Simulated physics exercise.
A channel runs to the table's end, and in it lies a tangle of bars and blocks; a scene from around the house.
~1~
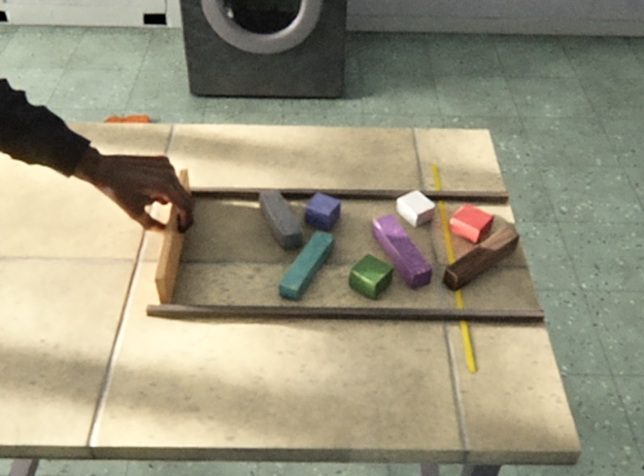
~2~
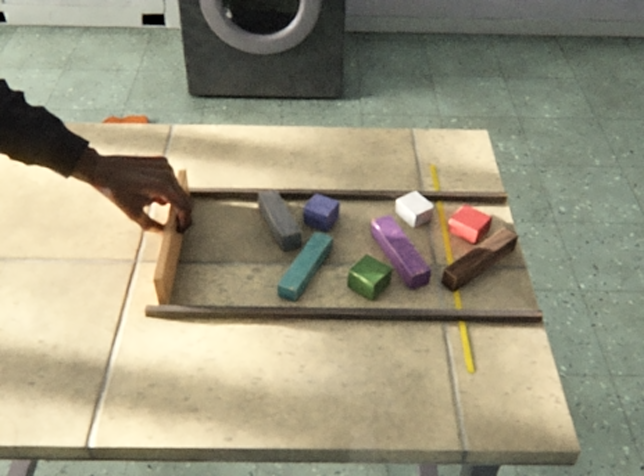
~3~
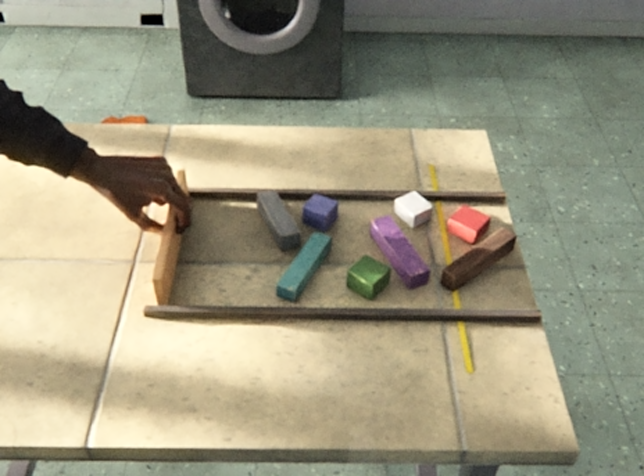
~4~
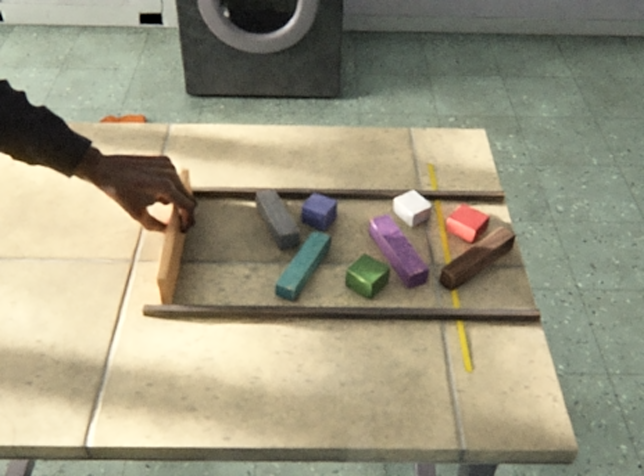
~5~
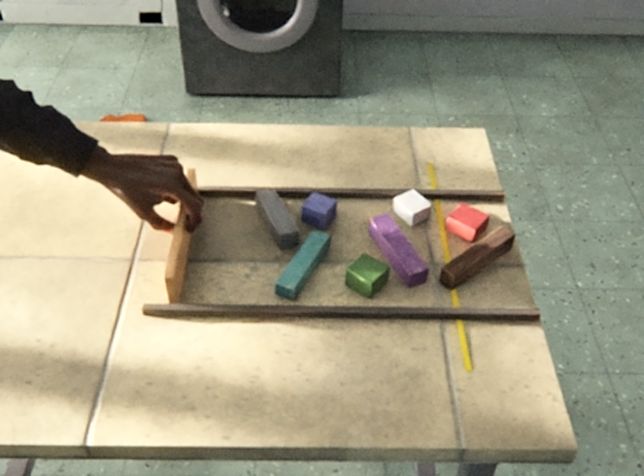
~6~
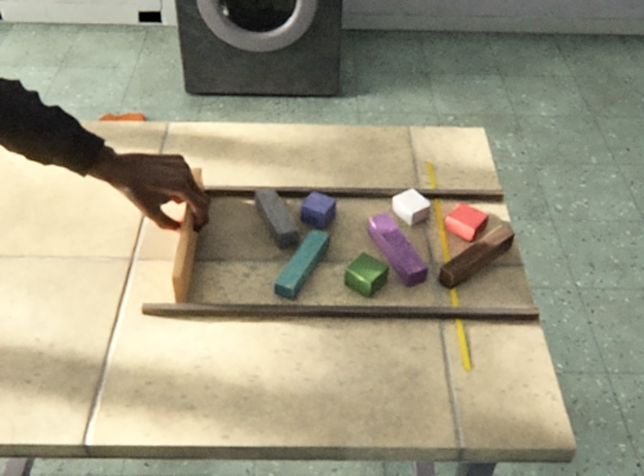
A hand slides an upright wooden board slightly right behind scattered colored blocks and bars.
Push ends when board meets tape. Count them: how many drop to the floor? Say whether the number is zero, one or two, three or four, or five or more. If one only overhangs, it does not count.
The number is one or two.
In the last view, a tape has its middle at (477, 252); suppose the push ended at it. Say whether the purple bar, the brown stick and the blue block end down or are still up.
The outcome is that the purple bar goes down, the brown stick goes down and the blue block does not come off.
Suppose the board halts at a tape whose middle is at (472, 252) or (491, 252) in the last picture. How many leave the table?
First try 4, second try 6.
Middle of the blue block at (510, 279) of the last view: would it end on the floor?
In the end the blue block slides off.
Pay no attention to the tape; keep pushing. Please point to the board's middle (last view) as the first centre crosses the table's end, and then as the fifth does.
About (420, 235), then about (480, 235).
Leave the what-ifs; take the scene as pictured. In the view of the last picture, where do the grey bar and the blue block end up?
I'd say approximately (452, 221) and then (473, 208).
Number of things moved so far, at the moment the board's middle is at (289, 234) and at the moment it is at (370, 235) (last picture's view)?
So 3, and at the other place 7.
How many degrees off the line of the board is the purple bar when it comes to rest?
Misalignment: Close to 15°.
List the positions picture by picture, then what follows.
The first frame shows brown stick (482, 258); red block (471, 224); white block (416, 209); board (175, 234); tape (450, 253).
The second frame shows red block (470, 224); blue block (321, 212).
The third frame shows white block (413, 209); purple bar (399, 251).
The fourth frame shows brown stick (478, 258); green block (367, 276).
The fifth frame shows red block (468, 222); board (183, 233).
The sixth frame shows brown stick (477, 257); red block (467, 222); white block (411, 207); board (190, 232); tape (446, 251).
Soon after, none off yet; brown stick at rest near (477, 257); red block at rest near (467, 222); white block at rest near (411, 207).
After that, none off yet; brown stick displaced a little near (517, 248); red block displaced about its own width near (488, 228); white block displaced well along near (466, 209).
In the end, the number that fall off is one or two; gone, brown stick.
